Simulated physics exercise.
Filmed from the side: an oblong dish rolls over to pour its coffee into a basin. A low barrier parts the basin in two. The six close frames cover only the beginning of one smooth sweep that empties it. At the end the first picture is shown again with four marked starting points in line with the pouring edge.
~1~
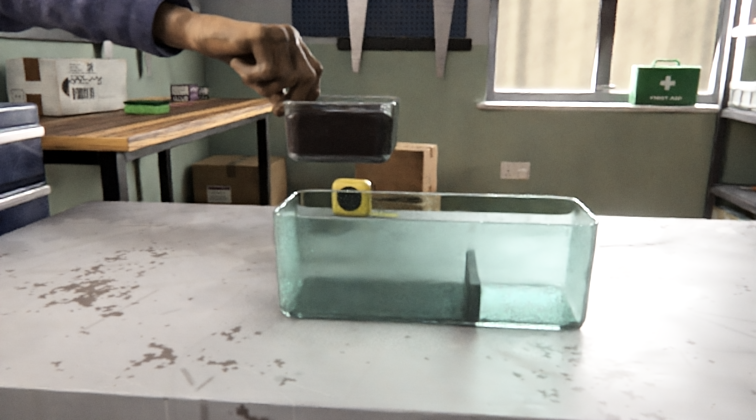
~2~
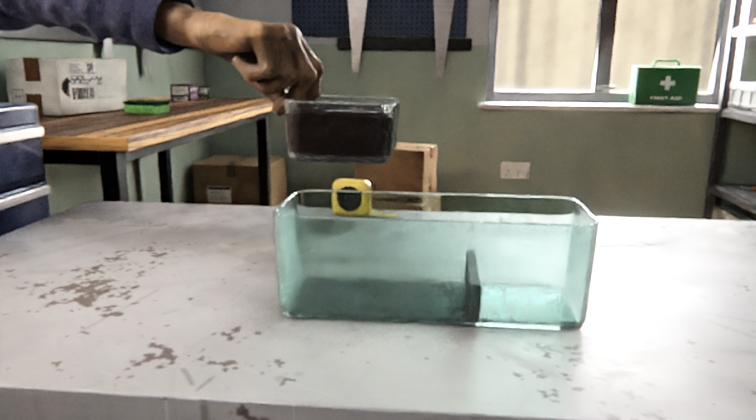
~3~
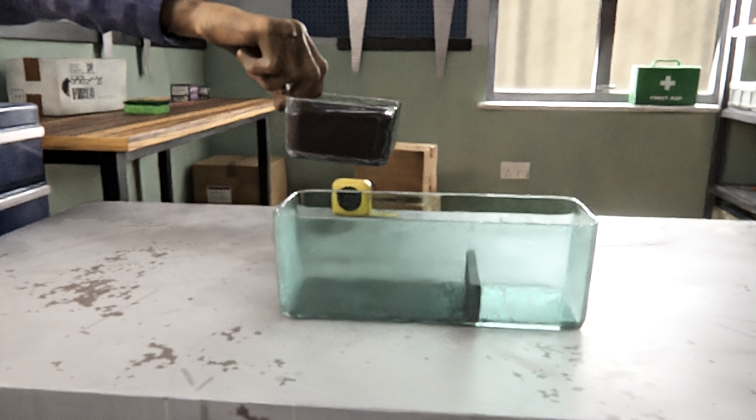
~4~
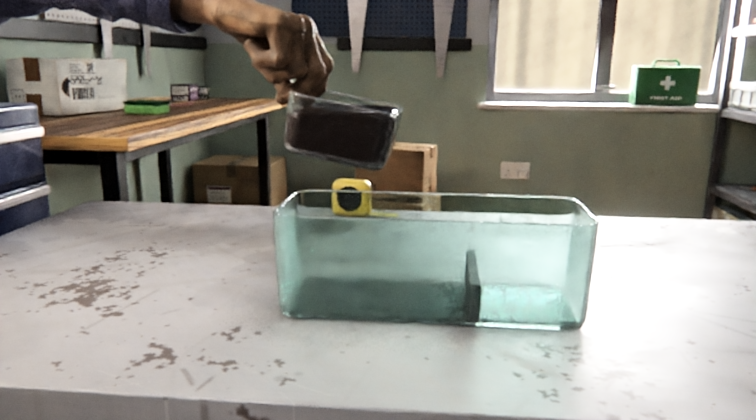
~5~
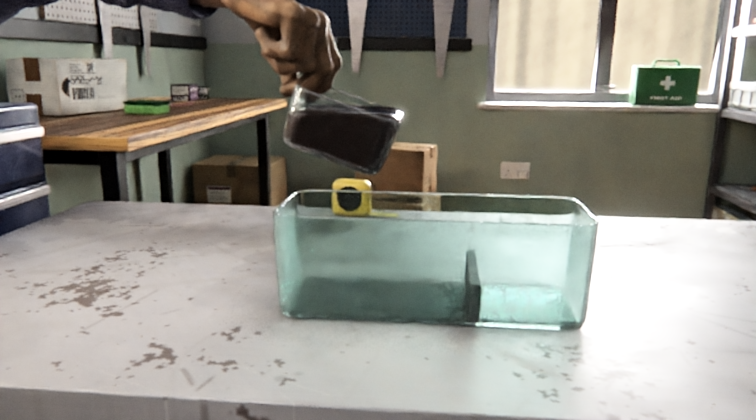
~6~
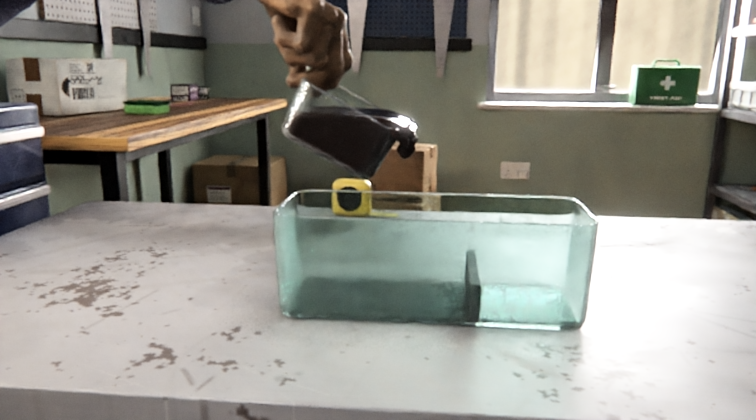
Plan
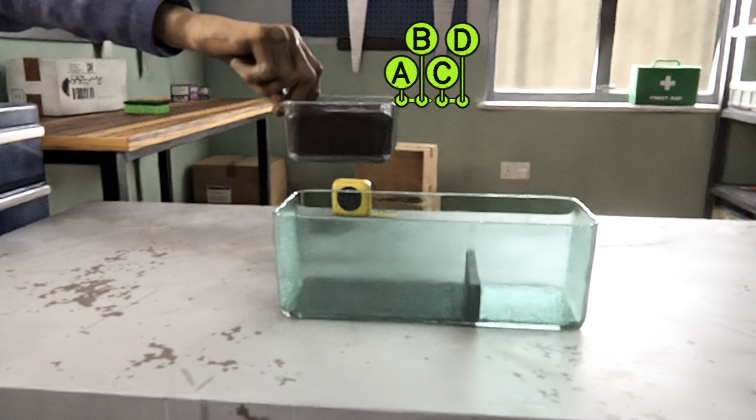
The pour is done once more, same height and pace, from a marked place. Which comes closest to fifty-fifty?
Best: B.
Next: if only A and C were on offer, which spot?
C it is.
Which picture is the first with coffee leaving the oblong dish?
Picture 5.
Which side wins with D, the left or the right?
The right side.
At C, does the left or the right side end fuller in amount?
More ends on the right.
In lime, A at (401, 100); B at (421, 100); C at (442, 100); D at (462, 101).
Choosing A, about 91 % ends left of the wall and 9 % right of it.
Choosing B, about 47 % ends left of the wall and 53 % right of it.
Choosing C, about 30 % ends left of the wall and 70 % right of it.
Choosing D, about 22 % ends left of the wall and 78 % right of it.
